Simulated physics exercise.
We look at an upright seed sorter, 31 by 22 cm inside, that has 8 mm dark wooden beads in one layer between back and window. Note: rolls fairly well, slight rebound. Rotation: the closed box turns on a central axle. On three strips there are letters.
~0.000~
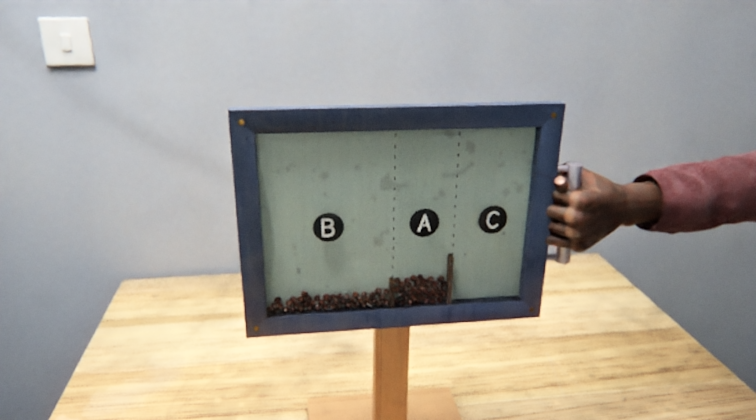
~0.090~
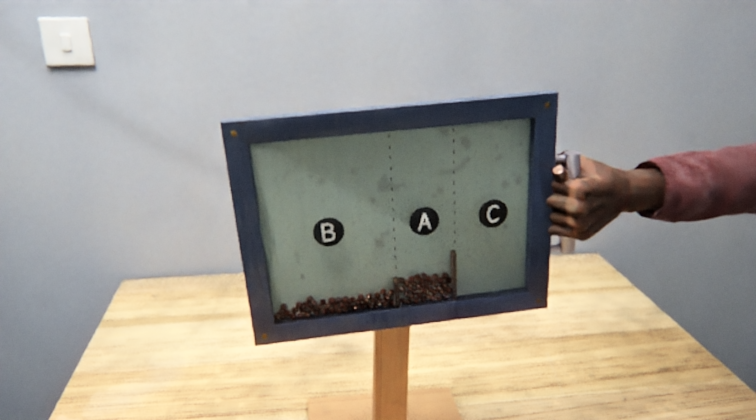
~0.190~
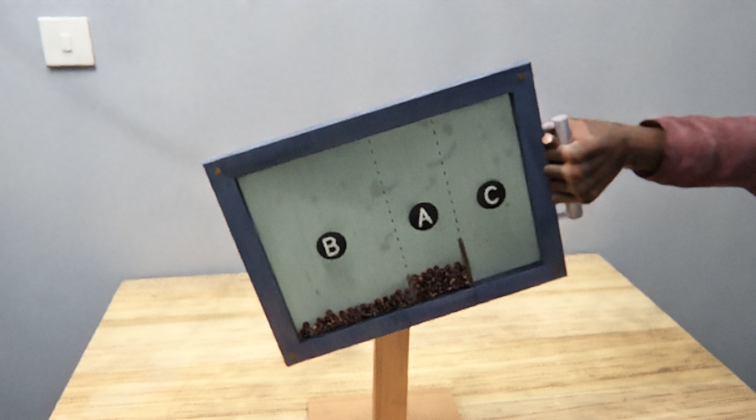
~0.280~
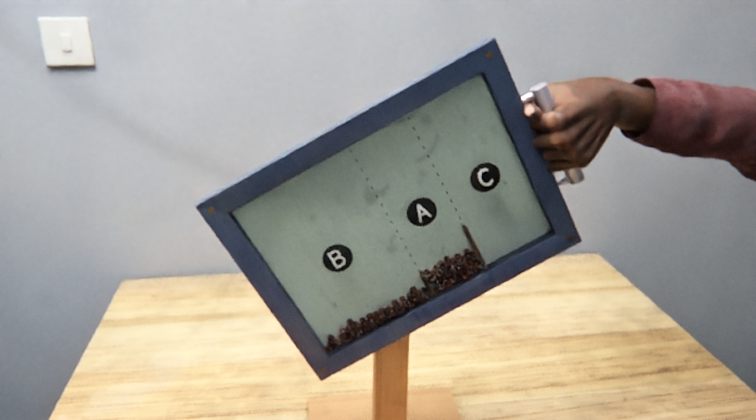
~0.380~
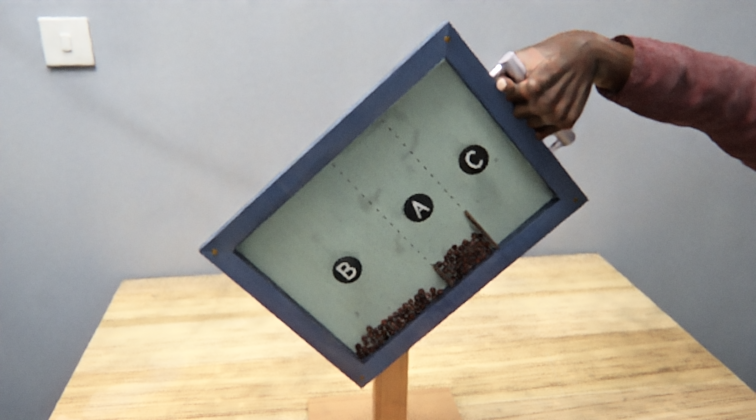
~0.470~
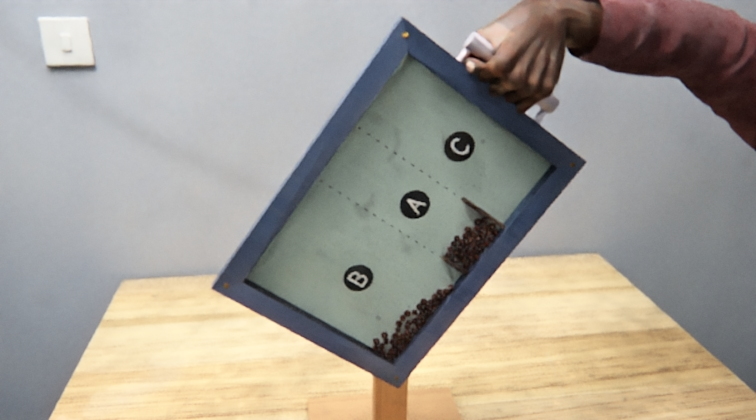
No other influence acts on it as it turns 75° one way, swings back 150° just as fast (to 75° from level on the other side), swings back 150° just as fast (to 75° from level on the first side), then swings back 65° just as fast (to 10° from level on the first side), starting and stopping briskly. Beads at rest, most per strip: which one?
Answer: B.
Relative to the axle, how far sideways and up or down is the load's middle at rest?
Left: About 3 cm; below: About 10 cm.
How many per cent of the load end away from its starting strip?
Moved share: About 35 per cent.
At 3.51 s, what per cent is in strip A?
I'd say some 30 in a hundred.
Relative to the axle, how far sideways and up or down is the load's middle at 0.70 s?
7 cm right, 8 cm below.
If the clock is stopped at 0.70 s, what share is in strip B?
The share there is around 55 %.
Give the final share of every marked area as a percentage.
Final shares, per cent - strip A = 30; strip B = 50; strip C = 15.
After 0.70 s, it stands 75° anticlockwise; the beads' middle is 7 cm right of and 8 cm below the centre; A 45 %, B 55 %.
After 3.51 s, it stands 43° anticlockwise; the beads' middle is 2 cm right of and 10 cm below the centre; A 30 %, B 50 %, C 15 %.
After 3.82 s, it stands 10° anticlockwise; the beads' middle is 3 cm left of and 10 cm below the centre; A 30 %, B 50 %, C 15 %.
Settled by 4.3 s, it stands 10° anticlockwise; A 30 %, B 50 %, C 15 %.
